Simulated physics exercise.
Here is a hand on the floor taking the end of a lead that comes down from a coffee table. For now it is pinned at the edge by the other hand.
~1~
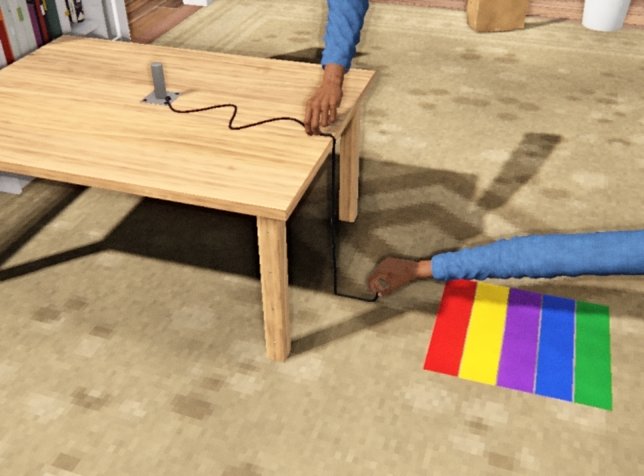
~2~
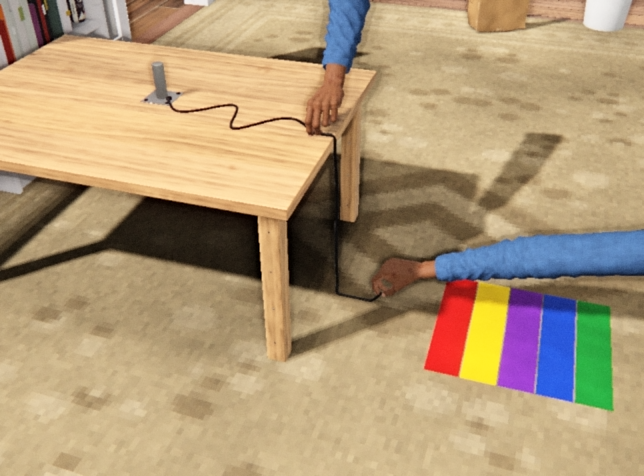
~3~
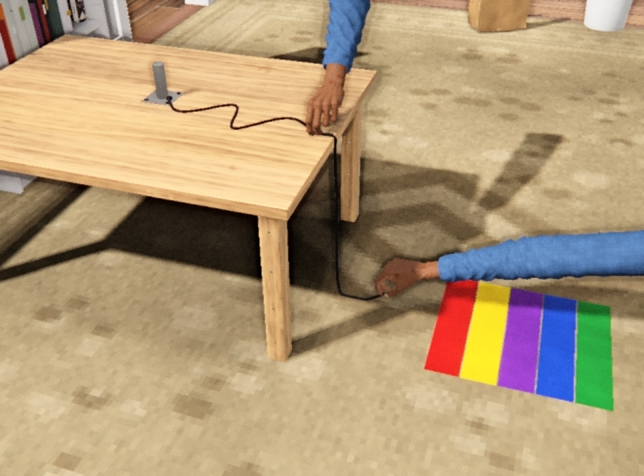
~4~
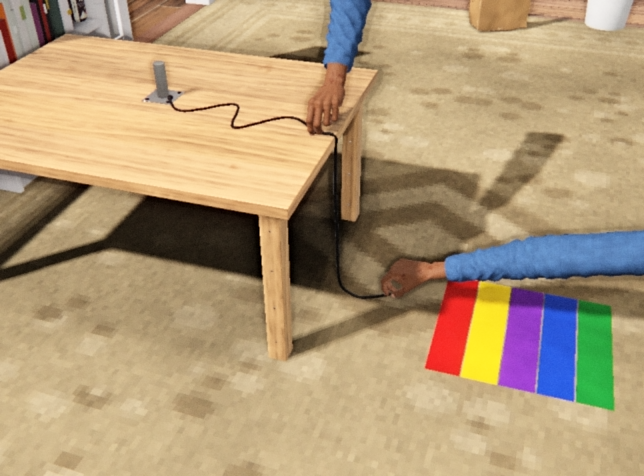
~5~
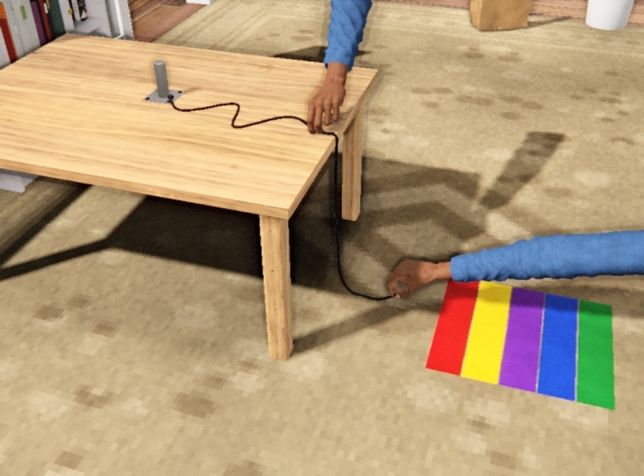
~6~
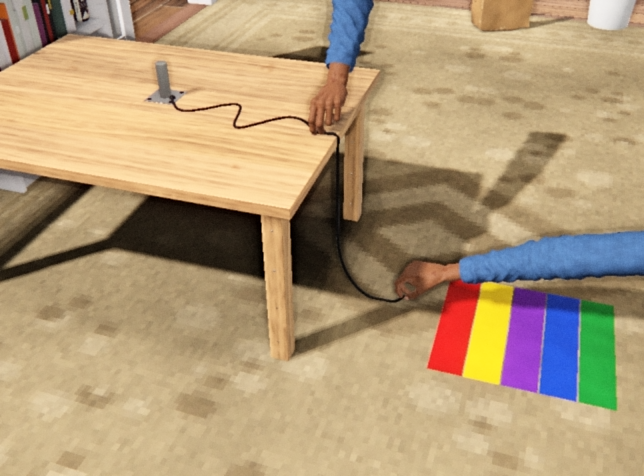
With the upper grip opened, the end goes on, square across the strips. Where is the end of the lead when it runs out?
Above the green strip.
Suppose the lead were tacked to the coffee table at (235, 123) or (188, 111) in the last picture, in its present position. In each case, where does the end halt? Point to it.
(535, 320); (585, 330).
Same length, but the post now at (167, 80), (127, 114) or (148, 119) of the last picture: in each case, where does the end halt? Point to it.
Results per try: (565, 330); (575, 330); (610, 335).
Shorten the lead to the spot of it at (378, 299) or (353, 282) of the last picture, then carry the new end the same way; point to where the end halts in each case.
Try 1: (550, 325); try 2: (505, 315).
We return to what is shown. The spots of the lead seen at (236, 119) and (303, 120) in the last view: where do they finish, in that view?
One ends up around (283, 120), the other around (363, 152).
Soon after, end near (525, 320); over purple.
Then, end near (571, 329); over blue.
At full stretch, end near (599, 335); over green. The end stops over the green strip.
